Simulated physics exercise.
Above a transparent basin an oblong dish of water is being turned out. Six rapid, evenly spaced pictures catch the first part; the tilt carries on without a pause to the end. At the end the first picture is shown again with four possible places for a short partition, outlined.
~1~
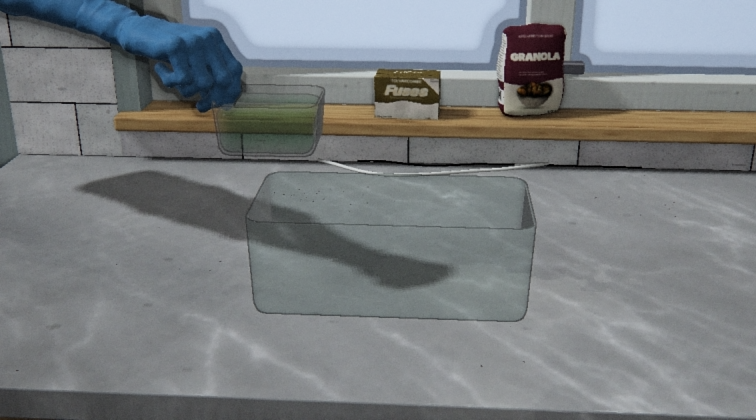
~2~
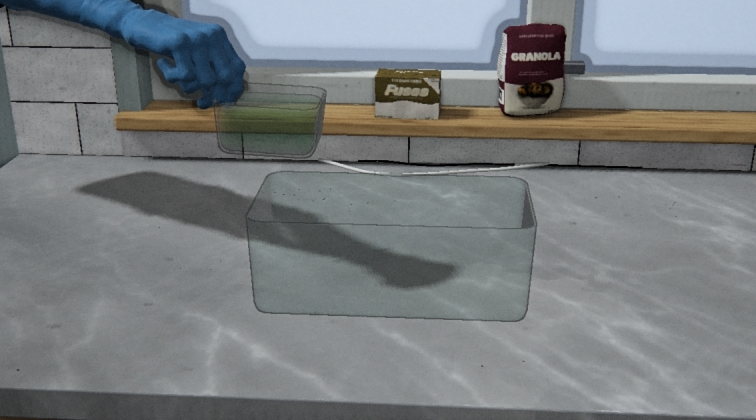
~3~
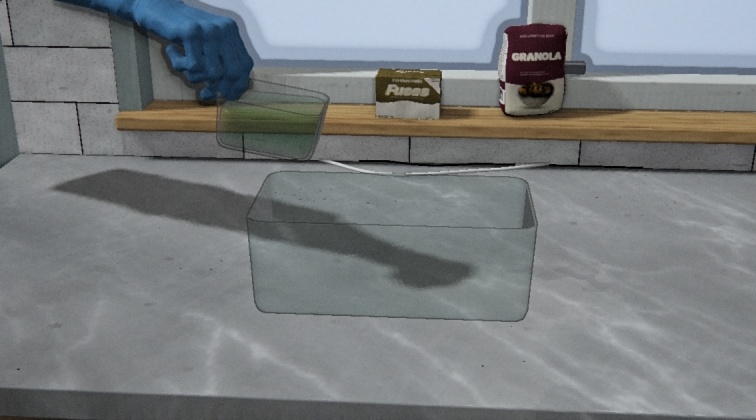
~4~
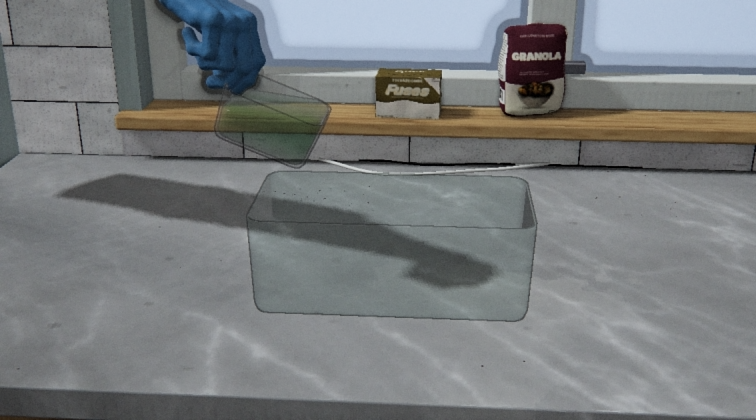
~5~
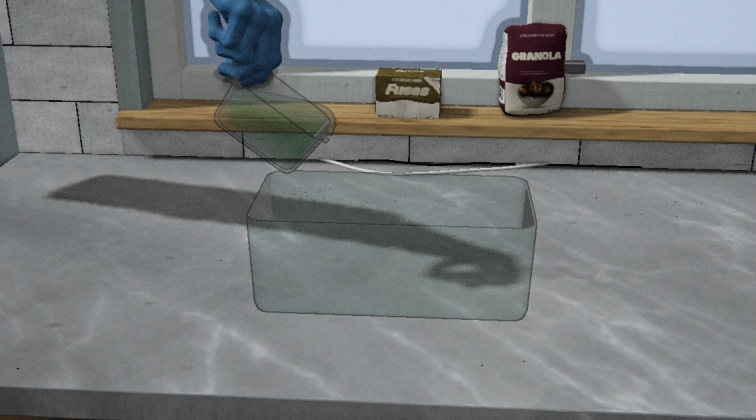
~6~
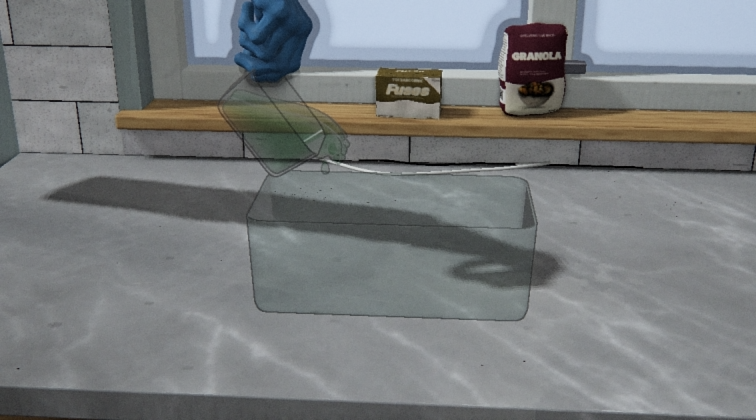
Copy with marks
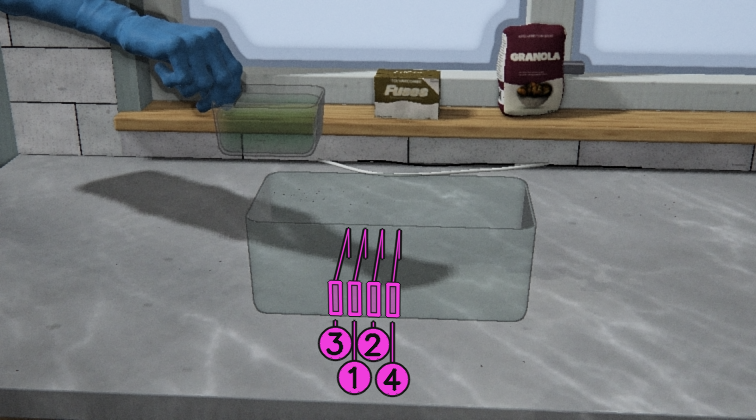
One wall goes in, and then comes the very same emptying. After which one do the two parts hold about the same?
1 beats the others.
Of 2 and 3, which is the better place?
That would be 3.
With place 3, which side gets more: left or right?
The right one.
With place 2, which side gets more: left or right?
More ends on the left.
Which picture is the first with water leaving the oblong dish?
Picture 4.
In magenta, 1 at (354, 321); 2 at (373, 322); 3 at (335, 321); 4 at (392, 323).
If 1 is chosen, about 50 % ends left of the wall and 48 % right of it; 3 % is lost outside.
If 2 is chosen, about 82 % ends left of the wall and 15 % right of it.
If 3 is chosen, about 26 % ends left of the wall and 73 % right of it.
If 4 is chosen, about 87 % ends left of the wall and 11 % right of it; 3 % is lost outside.
